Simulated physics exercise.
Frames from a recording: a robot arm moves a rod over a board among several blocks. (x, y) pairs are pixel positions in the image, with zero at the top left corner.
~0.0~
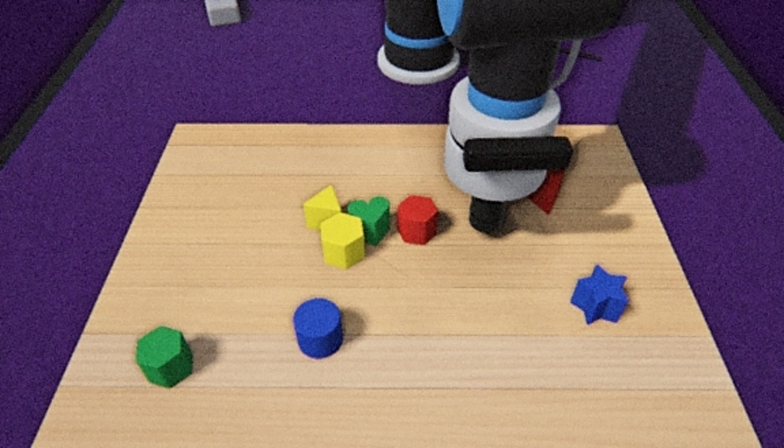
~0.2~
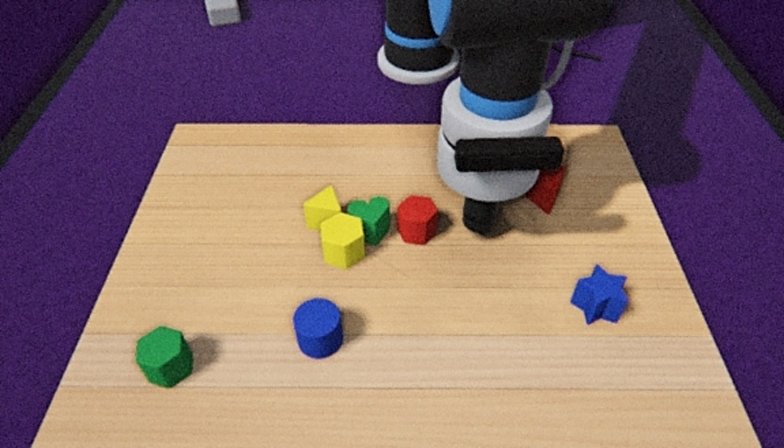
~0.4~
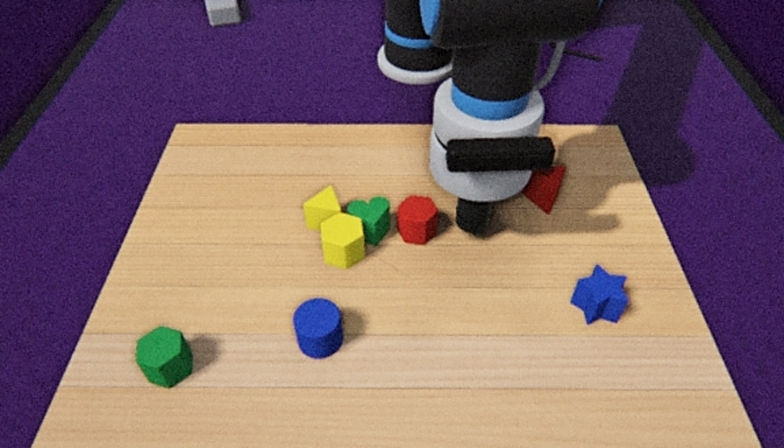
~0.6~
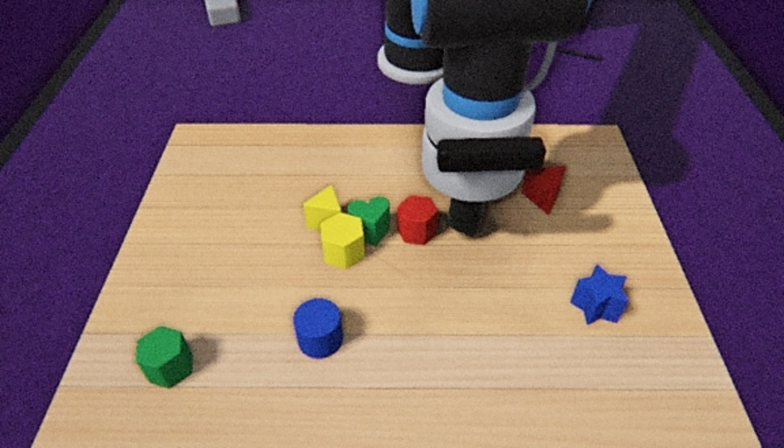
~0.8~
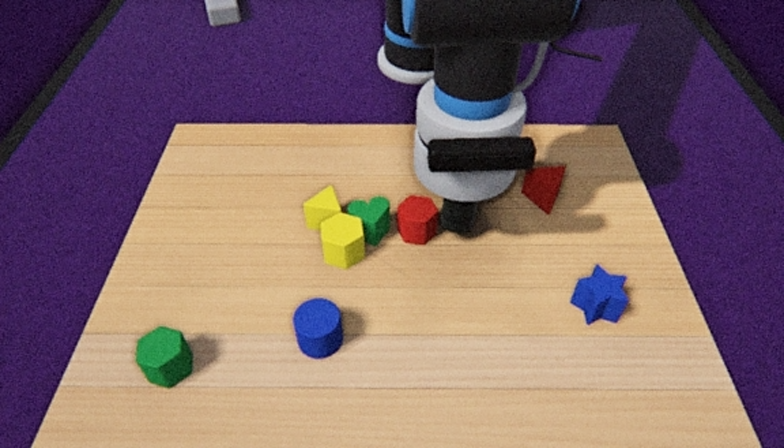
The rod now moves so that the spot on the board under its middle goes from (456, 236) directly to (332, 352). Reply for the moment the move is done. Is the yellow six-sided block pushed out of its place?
The answer is no.
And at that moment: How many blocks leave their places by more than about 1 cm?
I'd say one block gets moved.
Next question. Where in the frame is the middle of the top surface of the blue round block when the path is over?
It should be at (284, 331) by then.
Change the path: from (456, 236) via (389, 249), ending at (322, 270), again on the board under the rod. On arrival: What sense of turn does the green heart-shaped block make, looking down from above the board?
It ends up turned anticlockwise.
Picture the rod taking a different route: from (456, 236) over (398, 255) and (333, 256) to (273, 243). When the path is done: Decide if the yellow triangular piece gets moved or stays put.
It does get moved.
On the path given first. One third of the way, rod at (420, 257); red six-sided block at (415, 208).
Two thirds of the way, rod at (377, 296); red six-sided block at (415, 208).
At the end, rod at (330, 340); blue round block at (284, 331); yellow six-sided block not moved; red six-sided block at (415, 208).
